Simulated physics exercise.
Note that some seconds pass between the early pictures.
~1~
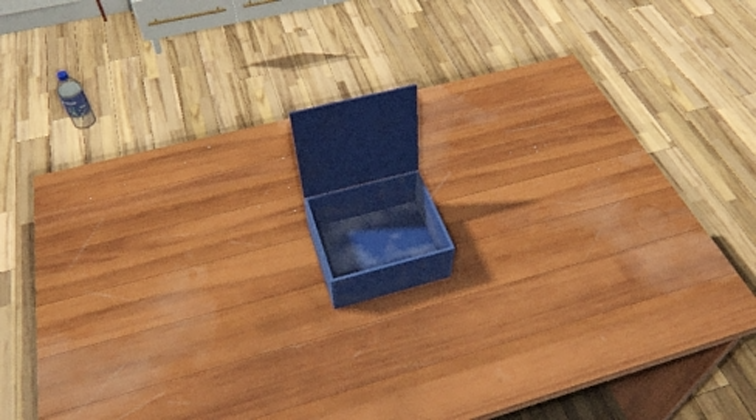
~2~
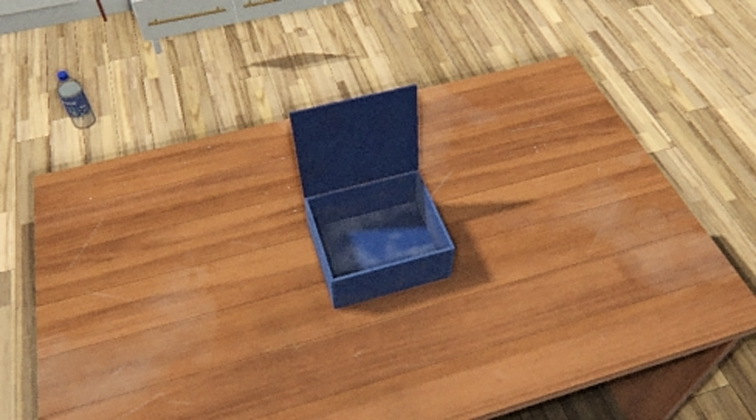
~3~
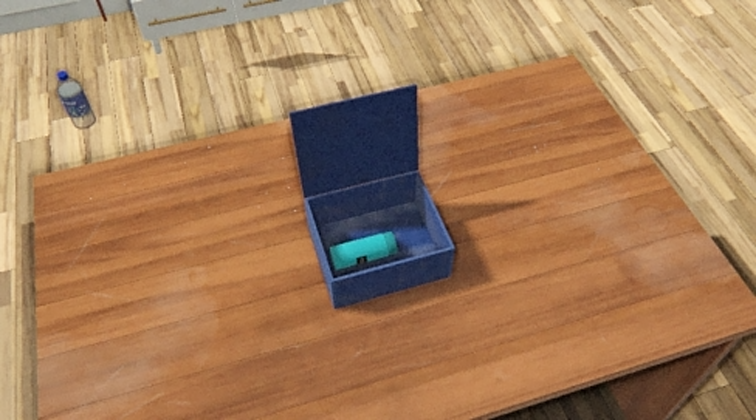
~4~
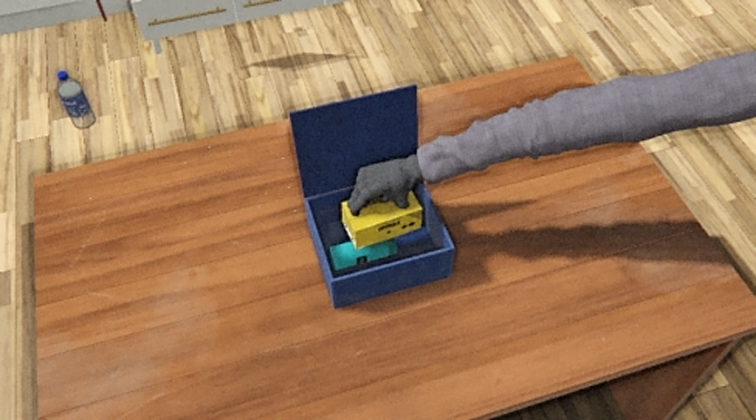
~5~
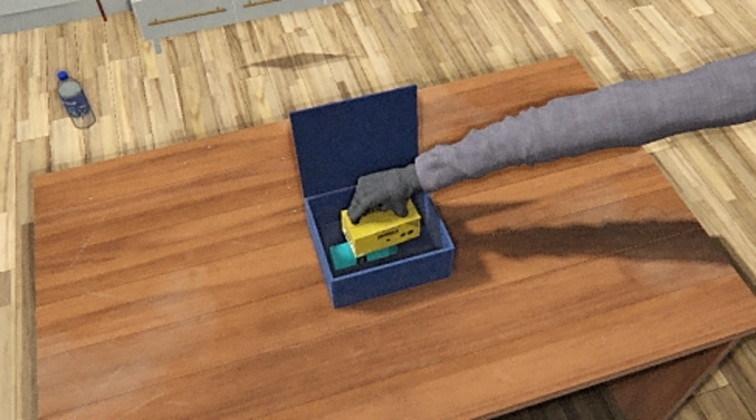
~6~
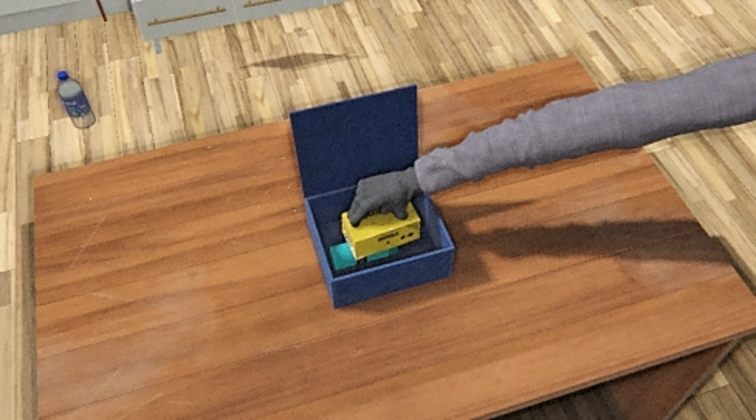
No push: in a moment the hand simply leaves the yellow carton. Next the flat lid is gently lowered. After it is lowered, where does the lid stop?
The lid makes it down.
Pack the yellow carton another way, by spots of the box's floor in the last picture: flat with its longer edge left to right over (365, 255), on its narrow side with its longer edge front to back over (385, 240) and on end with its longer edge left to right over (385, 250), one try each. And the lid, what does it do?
So: First shut tight, second open, third open.
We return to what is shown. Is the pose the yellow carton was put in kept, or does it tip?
Once everything settles, the yellow carton ends up at a slant.
Then, 1.00 s on from there, lid starting down; yellow carton on its side near (370, 216); turquoise shaker shifted about its own width.
Then, 1.70 s on from there, lid 42° above the rim; yellow carton on its side near (370, 216); turquoise shaker shifted about its own width.
Then, 2.00 s on from there, lid shut; yellow carton on its side near (370, 216); turquoise shaker shifted about its own width.
In the end, lid shut; toppled in the box, yellow carton; moved from the start, turquoise shaker. At the end, from the last picture's camera, yellow carton near (370, 216).
